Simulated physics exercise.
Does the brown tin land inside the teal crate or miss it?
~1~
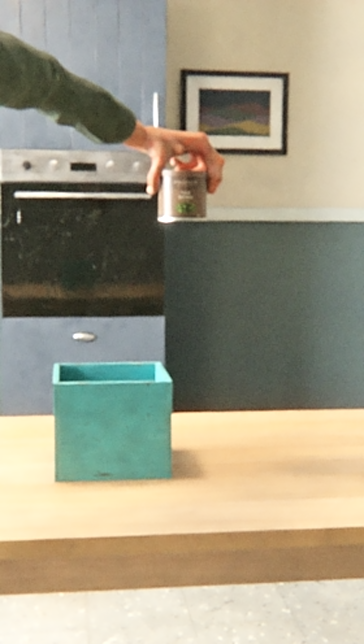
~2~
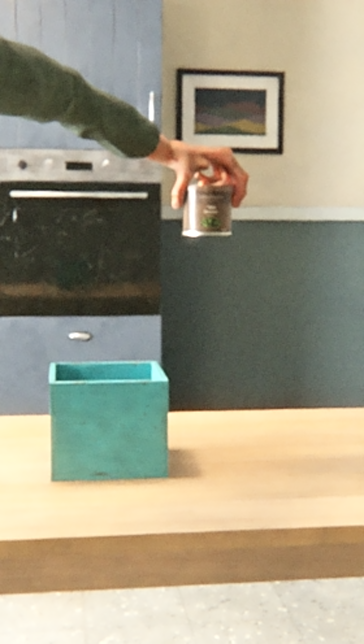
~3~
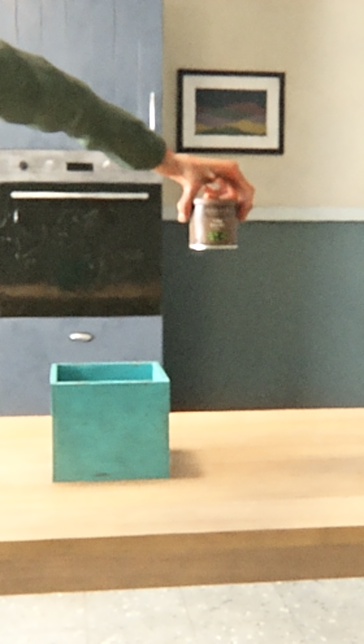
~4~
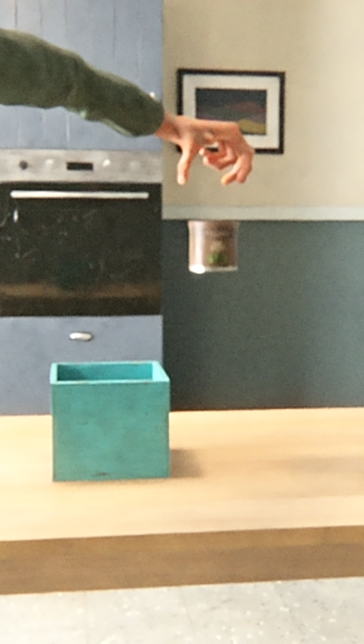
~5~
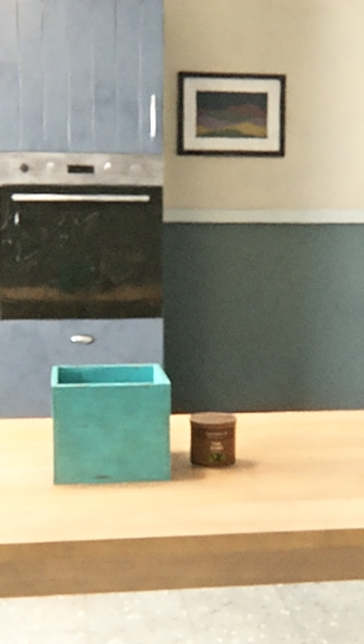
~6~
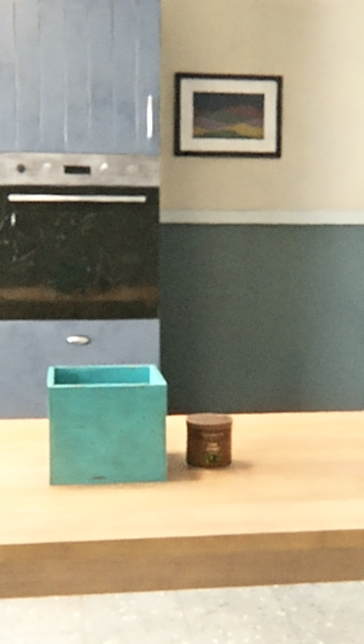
The brown tin misses the crate and ends up on the table just to the right of it.
